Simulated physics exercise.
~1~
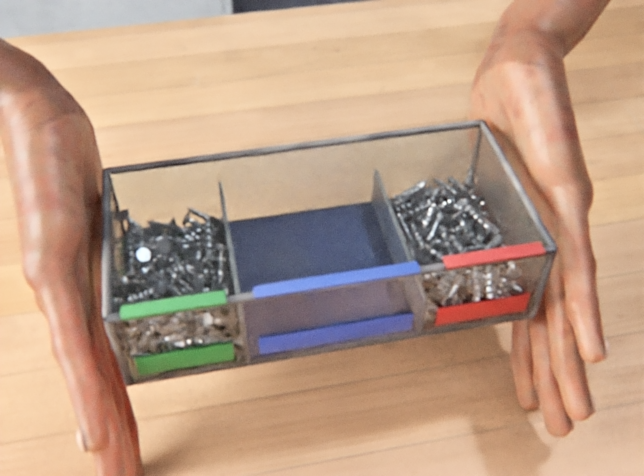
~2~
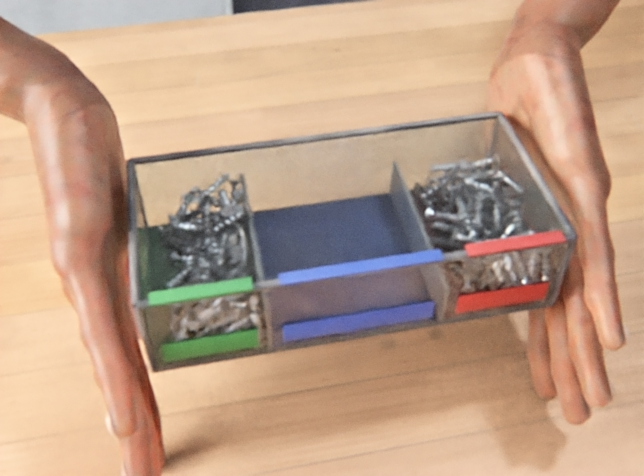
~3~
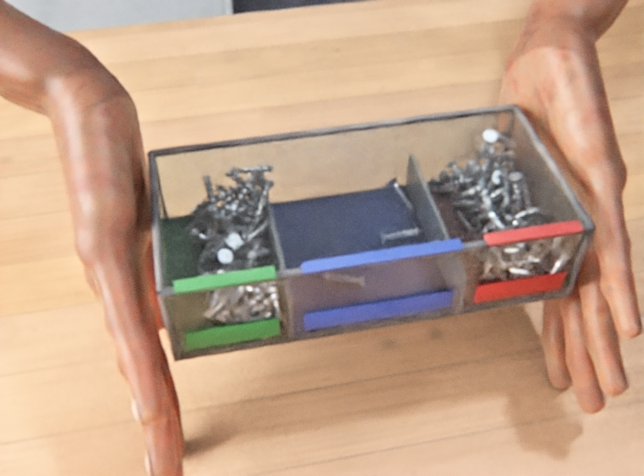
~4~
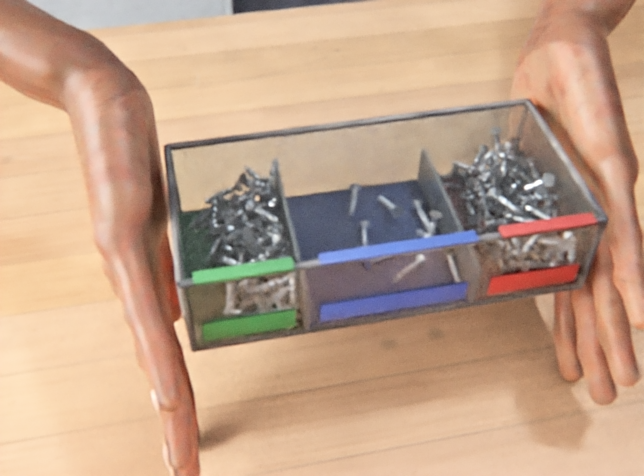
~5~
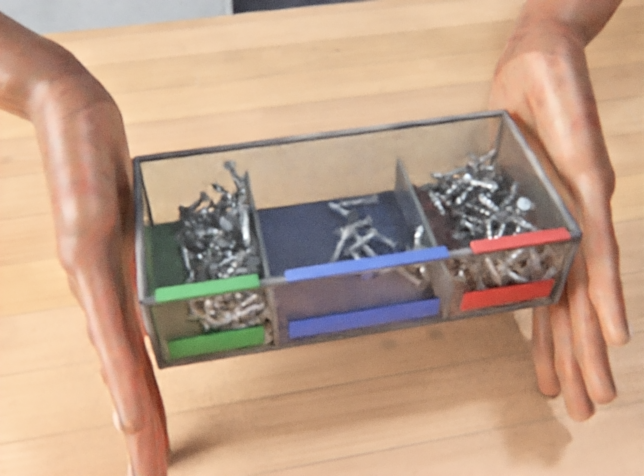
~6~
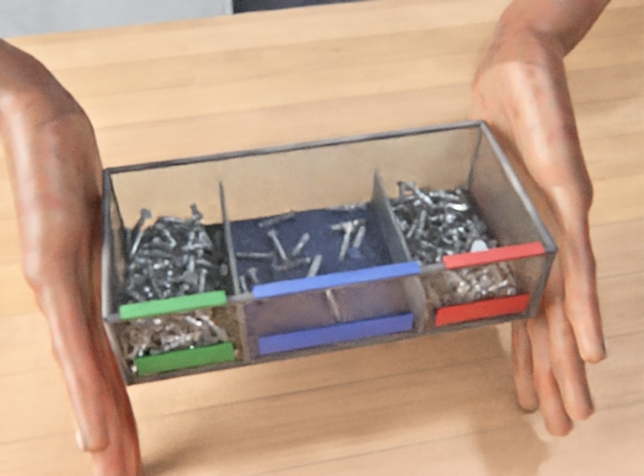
The footage shows two hands holding a clear, divided box of small metal screws above a wooden table, moving it right and slightly up, then back left. A few screws enter the initially empty blue middle section, while the green and red sections remain much fuller.
